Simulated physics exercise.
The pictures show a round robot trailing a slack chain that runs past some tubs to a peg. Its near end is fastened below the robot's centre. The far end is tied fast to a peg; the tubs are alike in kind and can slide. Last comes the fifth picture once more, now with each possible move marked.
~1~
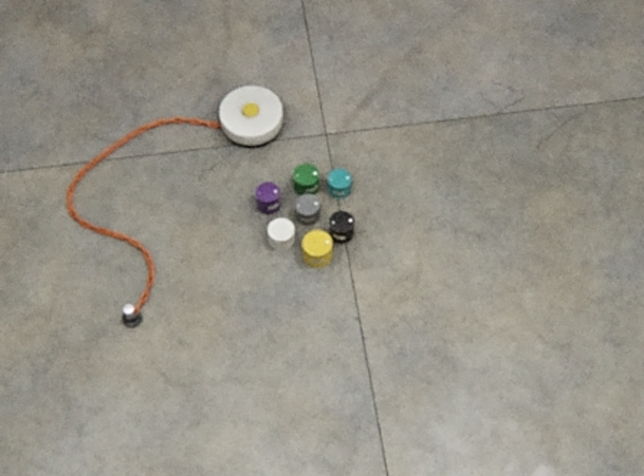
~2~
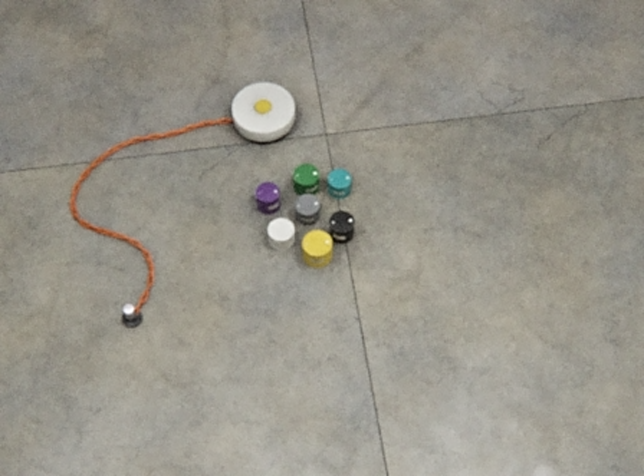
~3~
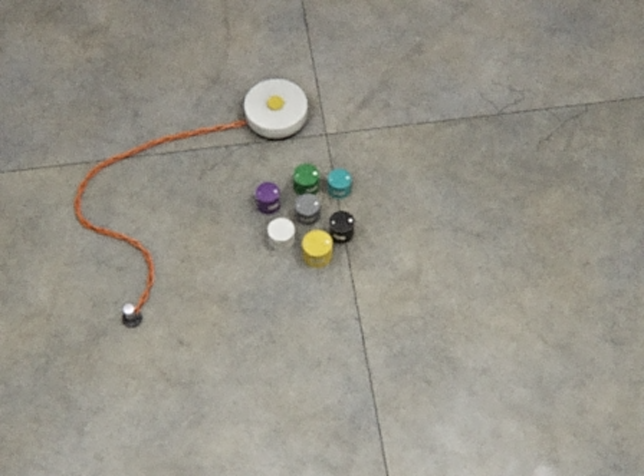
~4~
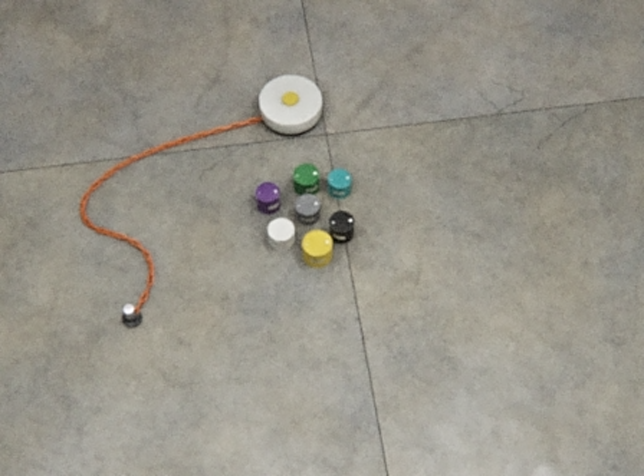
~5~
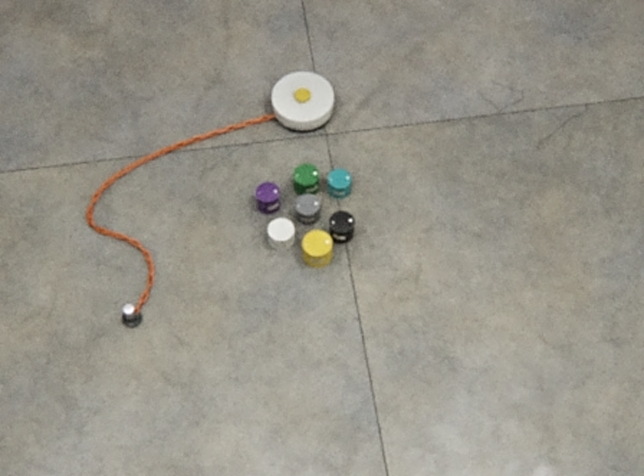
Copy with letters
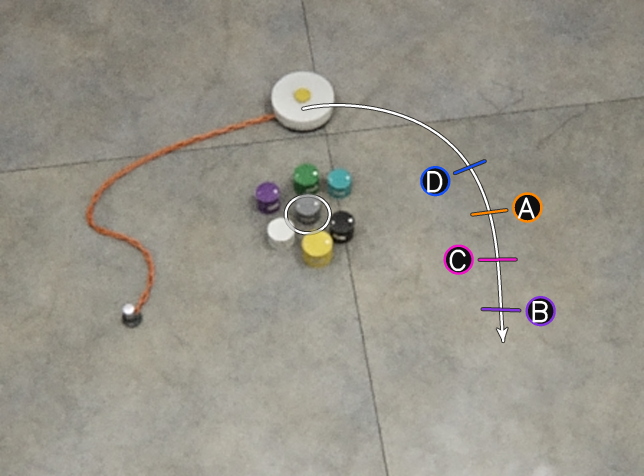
In the video, a round white robot with a yellow centre, tied by an orange cord to a small peg, slides slowly rightward and slightly up the grey floor, drawing the cord along above seven coloured tubs that stay still.
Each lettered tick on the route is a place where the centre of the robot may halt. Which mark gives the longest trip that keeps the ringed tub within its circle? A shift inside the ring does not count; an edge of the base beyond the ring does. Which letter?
Stop at A.
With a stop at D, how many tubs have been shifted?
The count is none.
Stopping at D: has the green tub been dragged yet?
No.
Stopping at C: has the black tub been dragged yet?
By then, no.
On the marked copy, A at (490, 212); B at (501, 310); C at (498, 260); D at (470, 167); the ring at (308, 214); the route from (303, 109) via (471, 169) to (503, 341).
Taking A. A third of the way, robot (389, 105); grey tub (308, 210).
Two thirds of the way, robot (460, 146); grey tub (308, 210).
When it is over, robot (491, 206); grey tub (308, 210); purple tub (276, 207); green tub (310, 188); turquoise tub (339, 187); the grey tub is still in its ring.
As for the rest, B drags the ringed tub to (308, 239); C drags the ringed tub to (303, 224); D is safe but short.
